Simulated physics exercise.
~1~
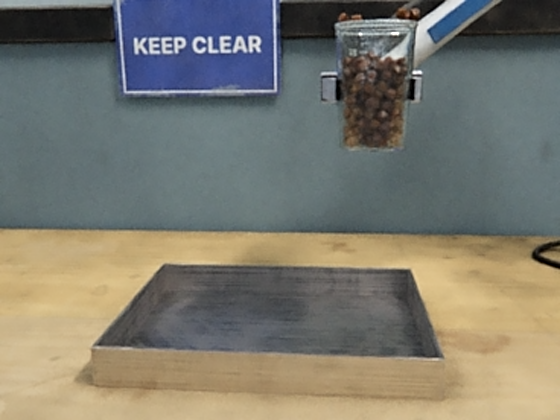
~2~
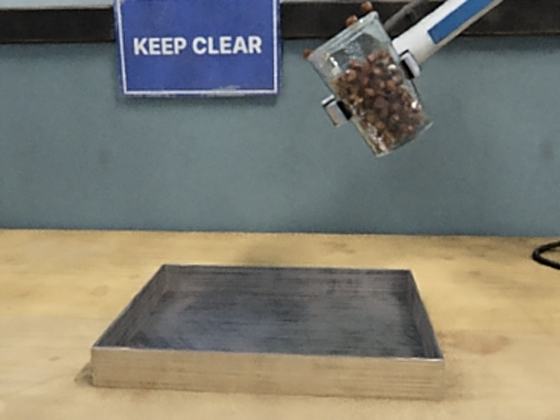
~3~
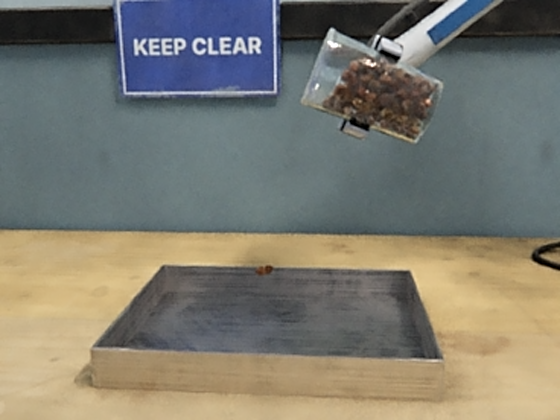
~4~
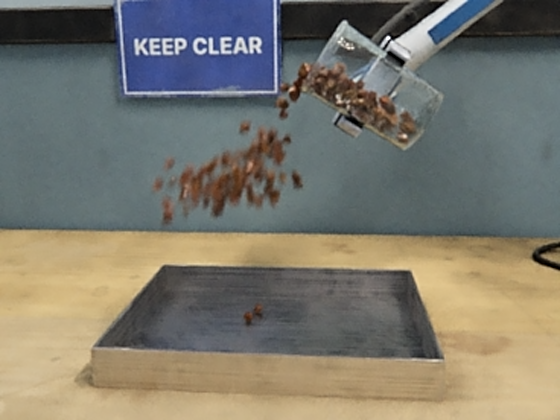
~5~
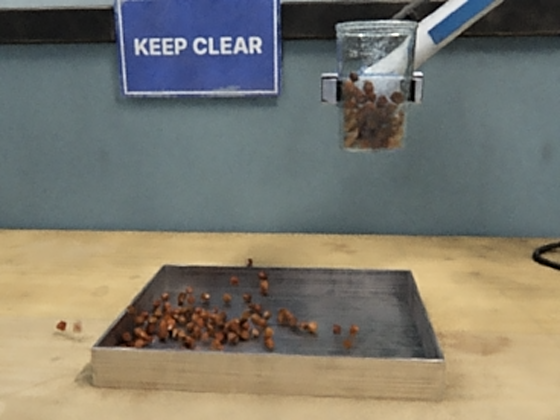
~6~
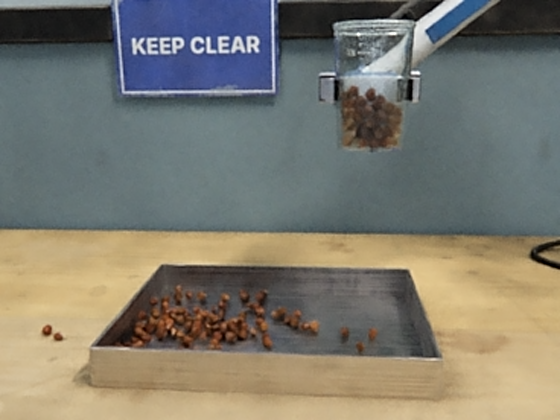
A robotic arm tips a clear tumbler, spilling some brown pellets into a tray, then straightens.
